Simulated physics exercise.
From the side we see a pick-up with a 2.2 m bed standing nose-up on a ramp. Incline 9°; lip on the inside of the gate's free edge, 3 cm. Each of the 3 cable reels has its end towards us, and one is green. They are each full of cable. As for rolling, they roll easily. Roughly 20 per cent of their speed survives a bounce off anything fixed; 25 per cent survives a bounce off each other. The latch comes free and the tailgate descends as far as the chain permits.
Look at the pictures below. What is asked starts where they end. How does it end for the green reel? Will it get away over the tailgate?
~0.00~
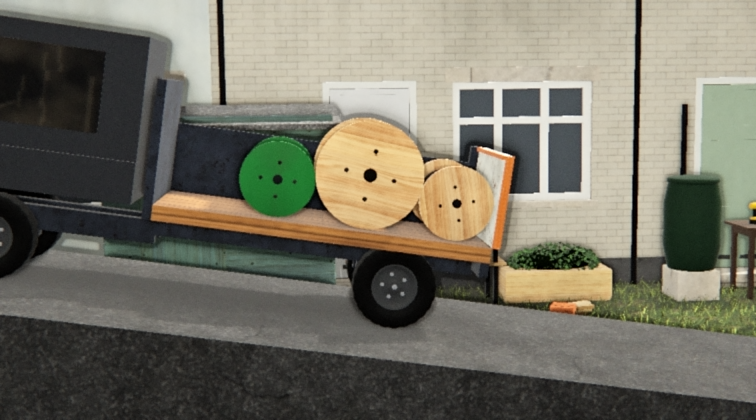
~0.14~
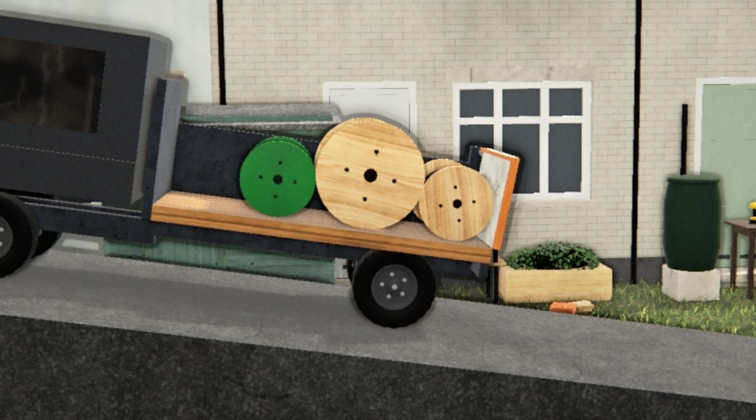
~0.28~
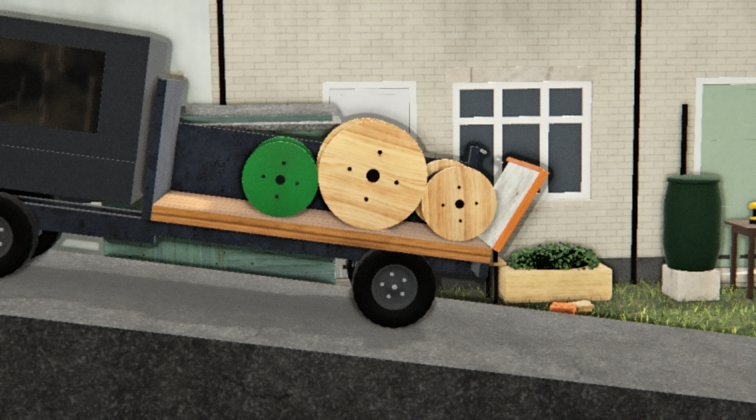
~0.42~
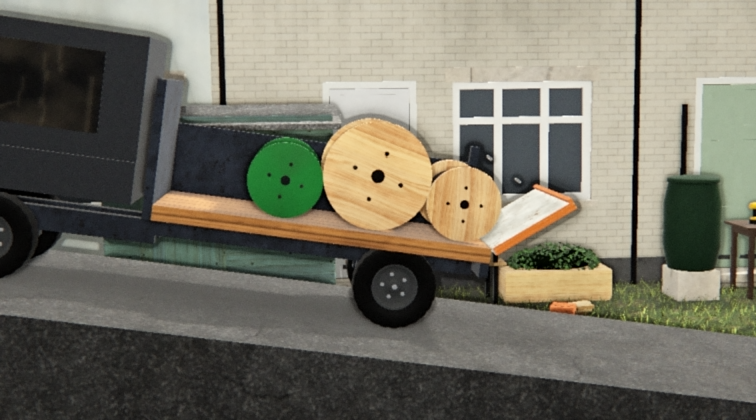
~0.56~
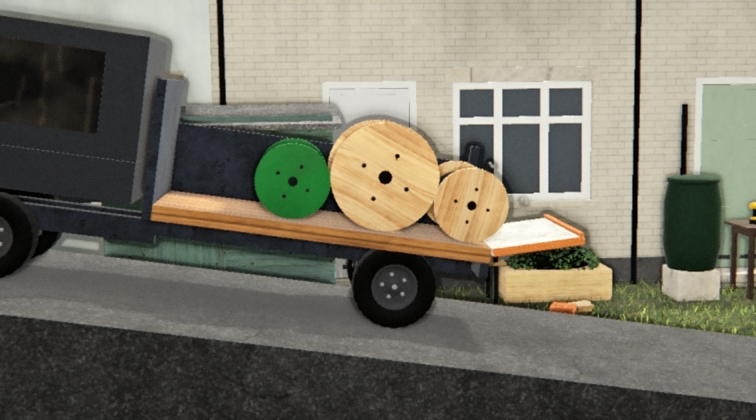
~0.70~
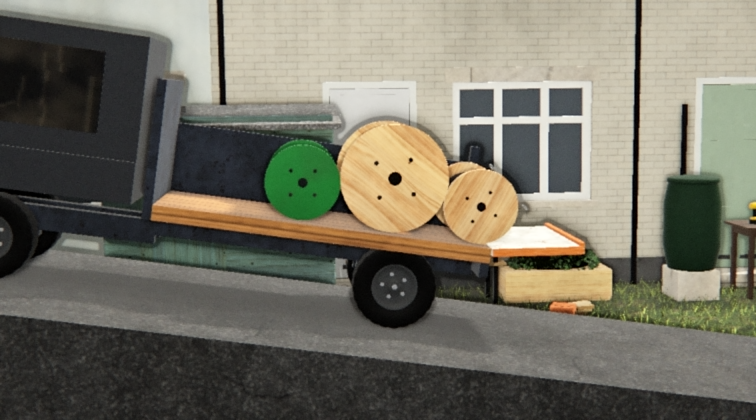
In the end the green one stays put.
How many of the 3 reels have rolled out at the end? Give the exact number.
The answer is 1.
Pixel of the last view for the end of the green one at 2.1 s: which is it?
Roughly at (408, 197) in the last picture.
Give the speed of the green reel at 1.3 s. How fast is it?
Estimate: Some 0.7 m/s.
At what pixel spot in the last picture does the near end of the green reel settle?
It comes to rest around (467, 205).
By 1.3 s, green is on the bed, 90 cm short of the hinge, rolling right; 0 gone off the back.
By 2.1 s, green is on the bed, 60 cm short of the hinge, rolling right; 1 gone off the back.
By 2.9 s, green is on the bed, 35 cm short of the hinge, rolling right; 1 gone off the back.
Finally (3.9 s), green is on the bed, 20 cm short of the hinge; 1 gone off the back.
